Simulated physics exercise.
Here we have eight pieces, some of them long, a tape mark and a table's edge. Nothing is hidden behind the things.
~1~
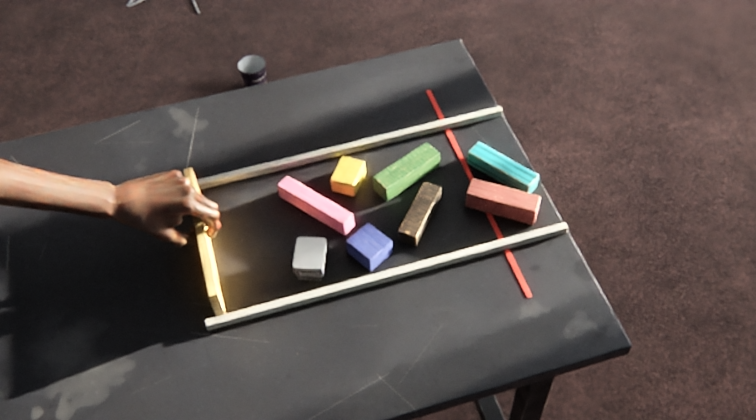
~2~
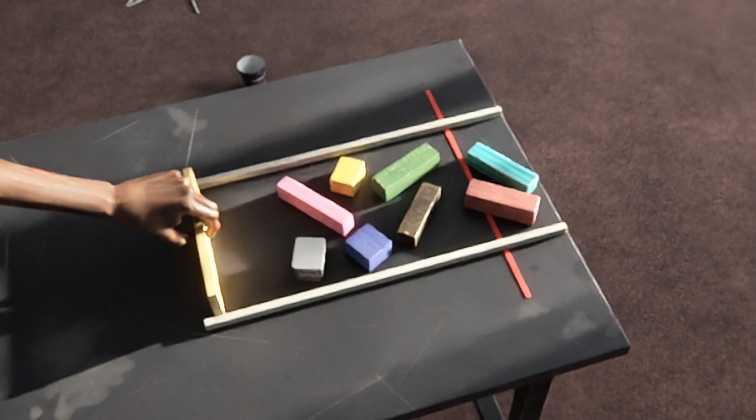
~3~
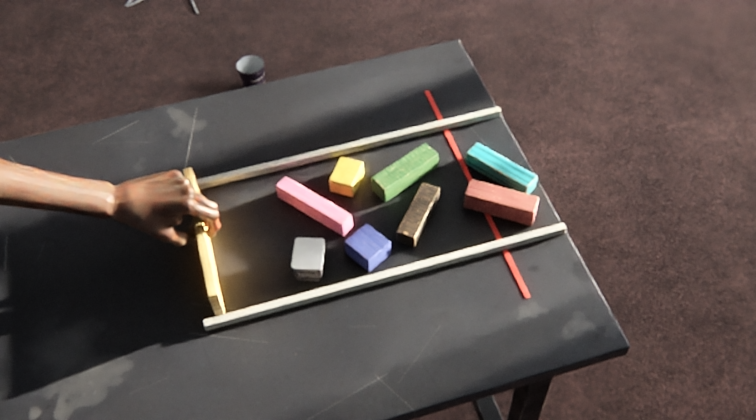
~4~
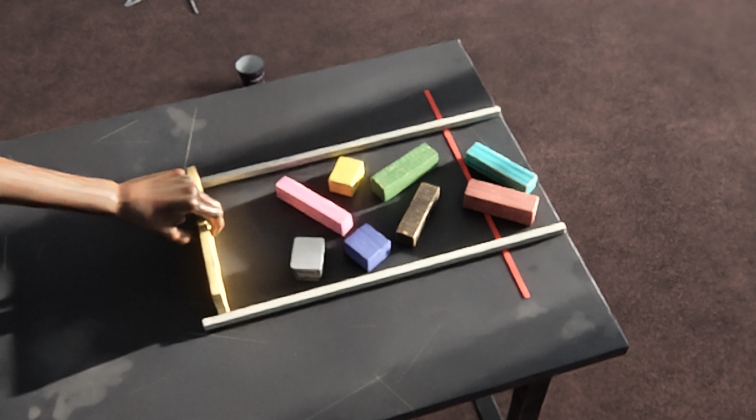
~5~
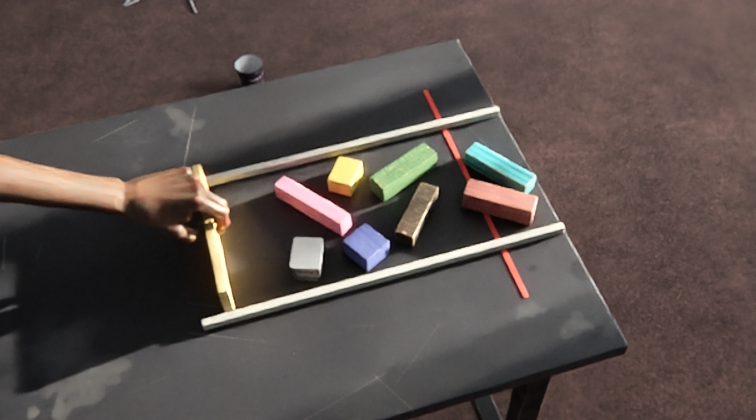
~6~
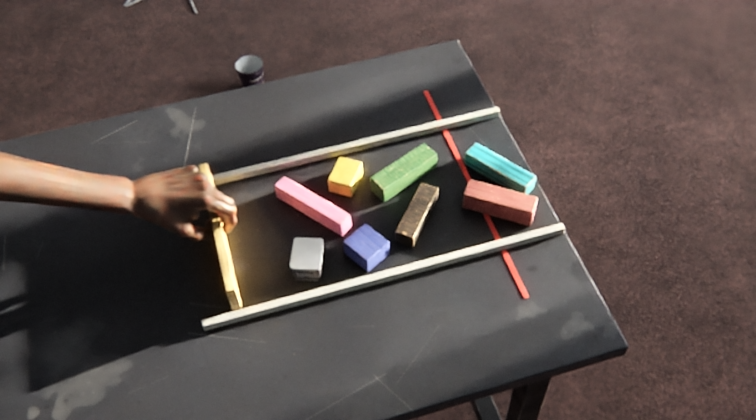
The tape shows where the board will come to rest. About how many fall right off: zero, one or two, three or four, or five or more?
Here the number that fall off is one or two.
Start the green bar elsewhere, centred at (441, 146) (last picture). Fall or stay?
From there it drops off.
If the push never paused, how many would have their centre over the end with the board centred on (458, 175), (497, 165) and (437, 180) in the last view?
The counts: 2, 5 and 0.
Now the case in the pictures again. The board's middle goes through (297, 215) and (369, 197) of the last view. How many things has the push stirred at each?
First 2, then 6.
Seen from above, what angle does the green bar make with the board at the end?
Roughly 50° out of line.
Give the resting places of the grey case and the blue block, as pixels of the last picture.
Near (500, 207) and (534, 213).
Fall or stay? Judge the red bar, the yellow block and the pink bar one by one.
The red bar falls; the yellow block holds on; the pink bar stays on.
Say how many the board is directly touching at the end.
The number is 2.
A little later, none off yet; turquoise stick at rest near (499, 170); red bar at rest near (500, 203); green bar at rest near (404, 172).
Next, none off yet; turquoise stick at rest near (499, 170); red bar moving near (505, 199); green bar shifted about its own width near (445, 157).
When it is over, the number that fall off is one or two; down, red bar and turquoise stick.
